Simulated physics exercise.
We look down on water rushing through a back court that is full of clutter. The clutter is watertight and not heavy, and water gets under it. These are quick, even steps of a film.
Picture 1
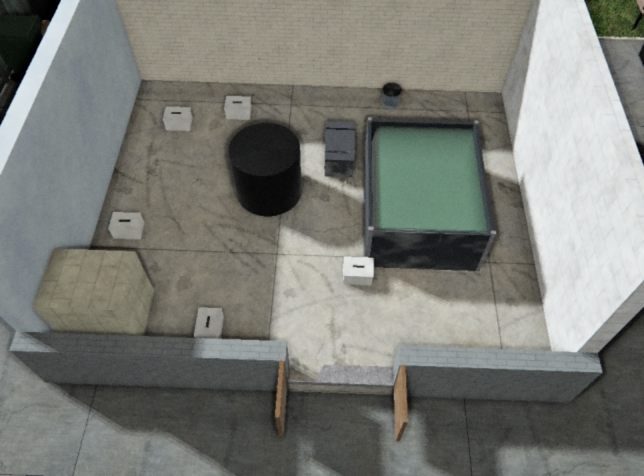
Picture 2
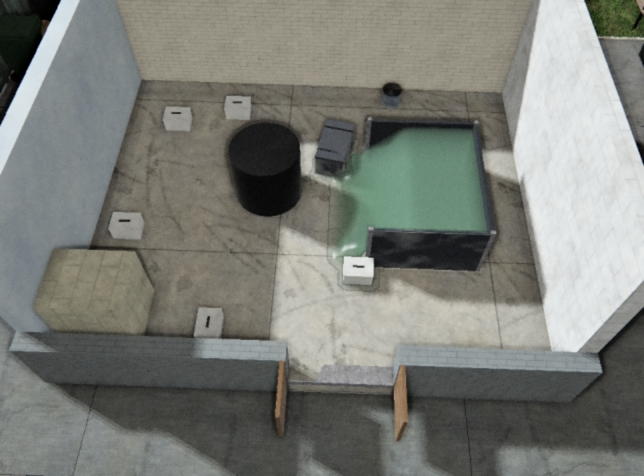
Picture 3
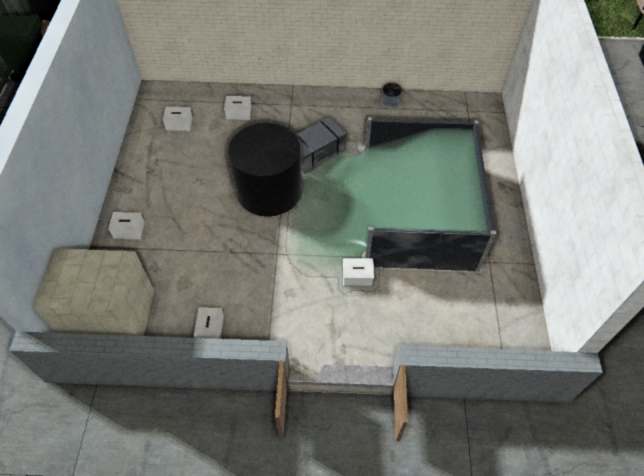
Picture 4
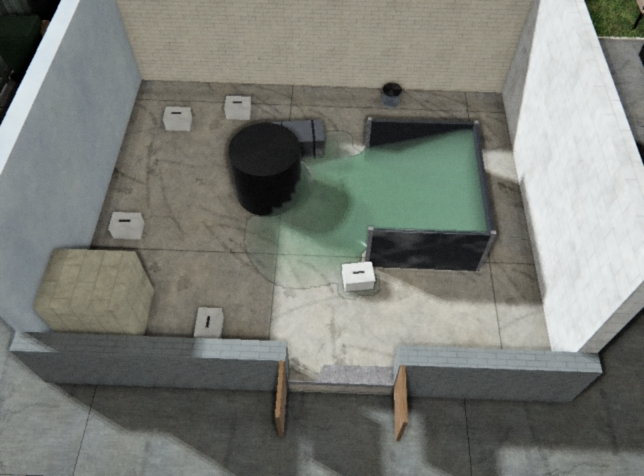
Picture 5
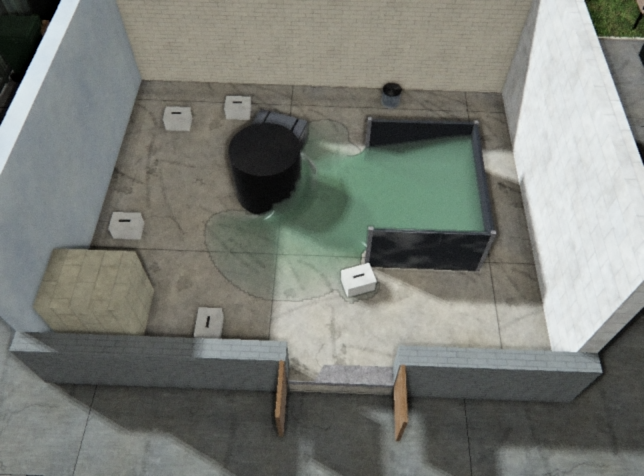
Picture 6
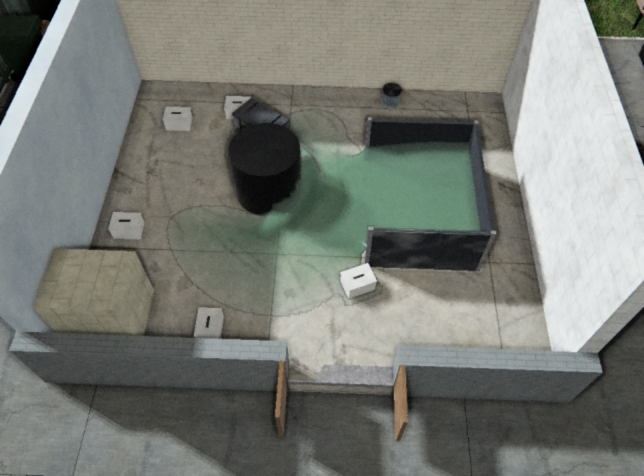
At first, green water stands in a dark-walled tank on the right of a walled court scattered with pale boxes and a black drum. The tank's left side opens and water spreads leftward, pushing a dark trunk left behind the drum. The nearest pale box shifts slightly as water wraps the drum.
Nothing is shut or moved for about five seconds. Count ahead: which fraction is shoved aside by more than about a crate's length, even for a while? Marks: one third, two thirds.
That comes to two thirds or more.
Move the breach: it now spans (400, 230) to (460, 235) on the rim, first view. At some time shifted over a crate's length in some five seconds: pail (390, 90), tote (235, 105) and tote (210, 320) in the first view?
As listed: Shifted that much, under that, yes.
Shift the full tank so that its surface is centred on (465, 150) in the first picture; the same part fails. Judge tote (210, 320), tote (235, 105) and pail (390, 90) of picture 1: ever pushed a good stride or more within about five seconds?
In turn: Shifted that much, moved that far, under that.
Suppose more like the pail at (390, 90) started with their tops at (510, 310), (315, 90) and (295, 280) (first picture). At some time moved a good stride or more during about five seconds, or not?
In that order: Short of that, that far or more, swept aside.
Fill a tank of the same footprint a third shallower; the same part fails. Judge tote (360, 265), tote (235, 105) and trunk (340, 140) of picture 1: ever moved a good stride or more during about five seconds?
In that order: Not that far, pushed that far, shifted that much.
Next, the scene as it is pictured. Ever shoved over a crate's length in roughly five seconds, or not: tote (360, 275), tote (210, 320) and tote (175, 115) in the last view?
In turn: Less than that, swept aside, moved that far.
A moment on, 1 of 7 are well off their spots; 1 afloat.
Next, 4 of 7 are well off their spots; 3 afloat.
Later, 5 of 7 are well off their spots; 4 afloat.
In the end, 6 of 7 are well off their spots, and 6 have been at some point; 5 afloat.
